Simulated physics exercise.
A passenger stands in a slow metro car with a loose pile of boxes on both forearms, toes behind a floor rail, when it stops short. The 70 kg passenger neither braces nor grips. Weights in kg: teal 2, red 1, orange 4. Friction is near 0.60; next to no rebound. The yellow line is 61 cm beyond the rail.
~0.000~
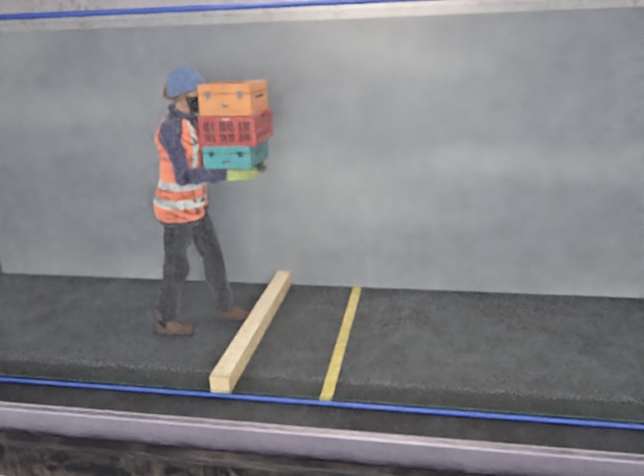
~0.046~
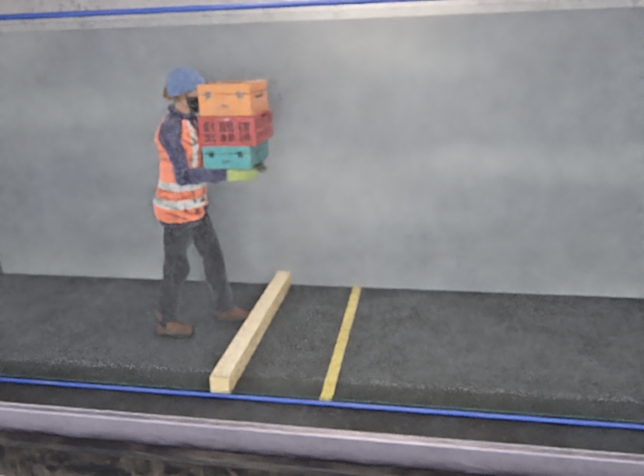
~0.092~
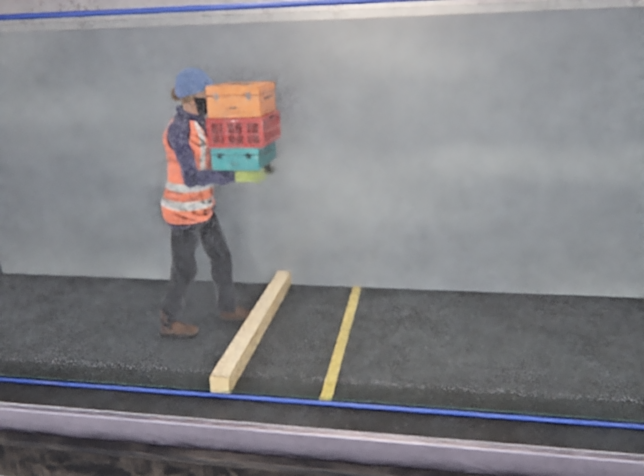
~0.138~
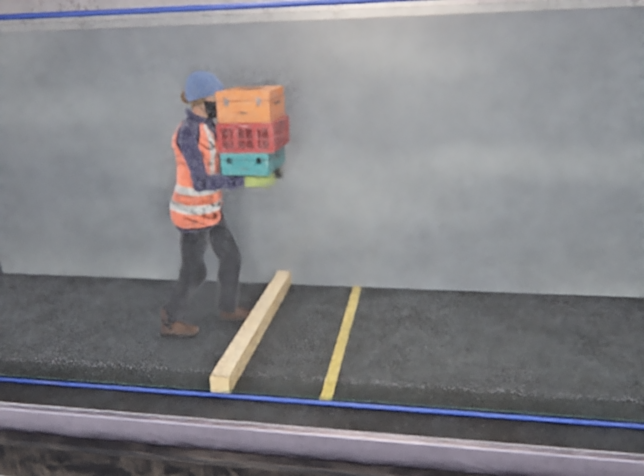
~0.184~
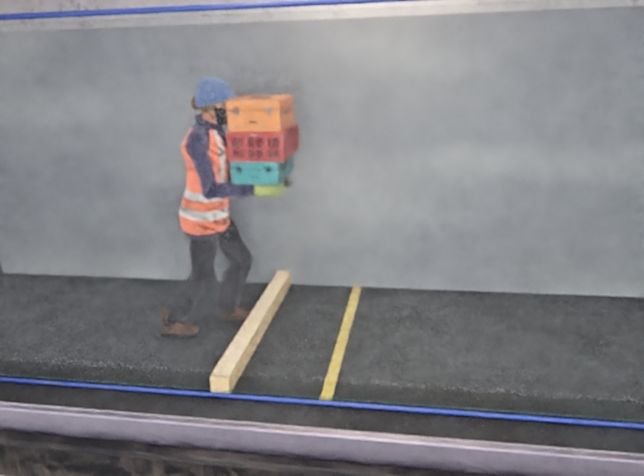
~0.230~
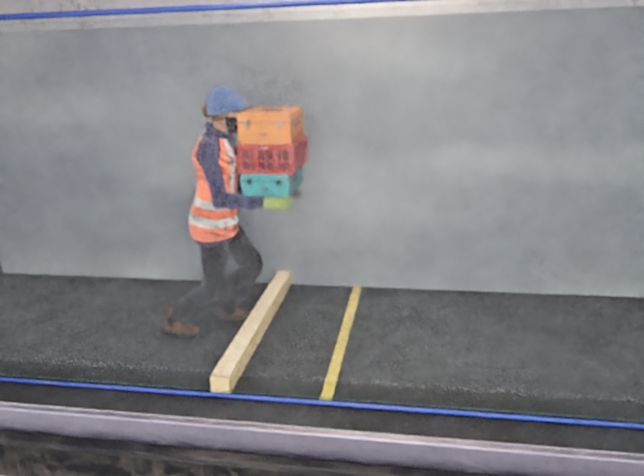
A worker in a blue cap and orange vest stands still behind a pale floor rail, holding three stacked boxes on both forearms. Then the body leans gradually to the right and sinks, knees bending, while the boxes shift right and downward with it and the feet stay behind the rail.
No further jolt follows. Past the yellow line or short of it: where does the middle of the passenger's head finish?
Here the passenger's head ends beyond the yellow line.
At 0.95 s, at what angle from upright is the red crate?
Roughly 25°.
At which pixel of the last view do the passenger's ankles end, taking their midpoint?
At about (266, 283).
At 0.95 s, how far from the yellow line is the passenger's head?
Some 20 cm past it.
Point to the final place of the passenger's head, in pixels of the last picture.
At about (409, 276).
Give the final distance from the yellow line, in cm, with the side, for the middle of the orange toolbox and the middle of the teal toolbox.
Orange toolbox 70 past, teal toolbox 10 short.
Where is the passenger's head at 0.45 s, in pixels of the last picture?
Near (285, 184).
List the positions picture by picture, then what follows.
In the first picture, passenger's head (183, 103), teal toolbox (237, 152), yellow line (333, 371).
In the second picture, passenger's head (183, 103), teal toolbox (237, 152).
In the third picture, passenger's head (191, 104), teal toolbox (245, 153).
In the fourth picture, passenger's head (200, 107), teal toolbox (254, 158).
In the fifth picture, passenger's head (210, 113), teal toolbox (264, 166).
In the sixth picture, passenger's head (221, 121), teal toolbox (273, 178), yellow line (334, 371). Everything loose set off at about 1.2 m/s.
After 0.45 s the passenger's head is 34 cm short of the yellow line, near (285, 184) in the last picture's view.
After 0.65 s the passenger's head is 7 cm past the yellow line, near (356, 247) in the last picture's view.
After 0.95 s the passenger's head is 20 cm past the yellow line, near (380, 251) in the last picture's view.
Final state at 2.9 s, red crate crosses the yellow line; orange toolbox crosses the yellow line; passenger's head crosses the yellow line.
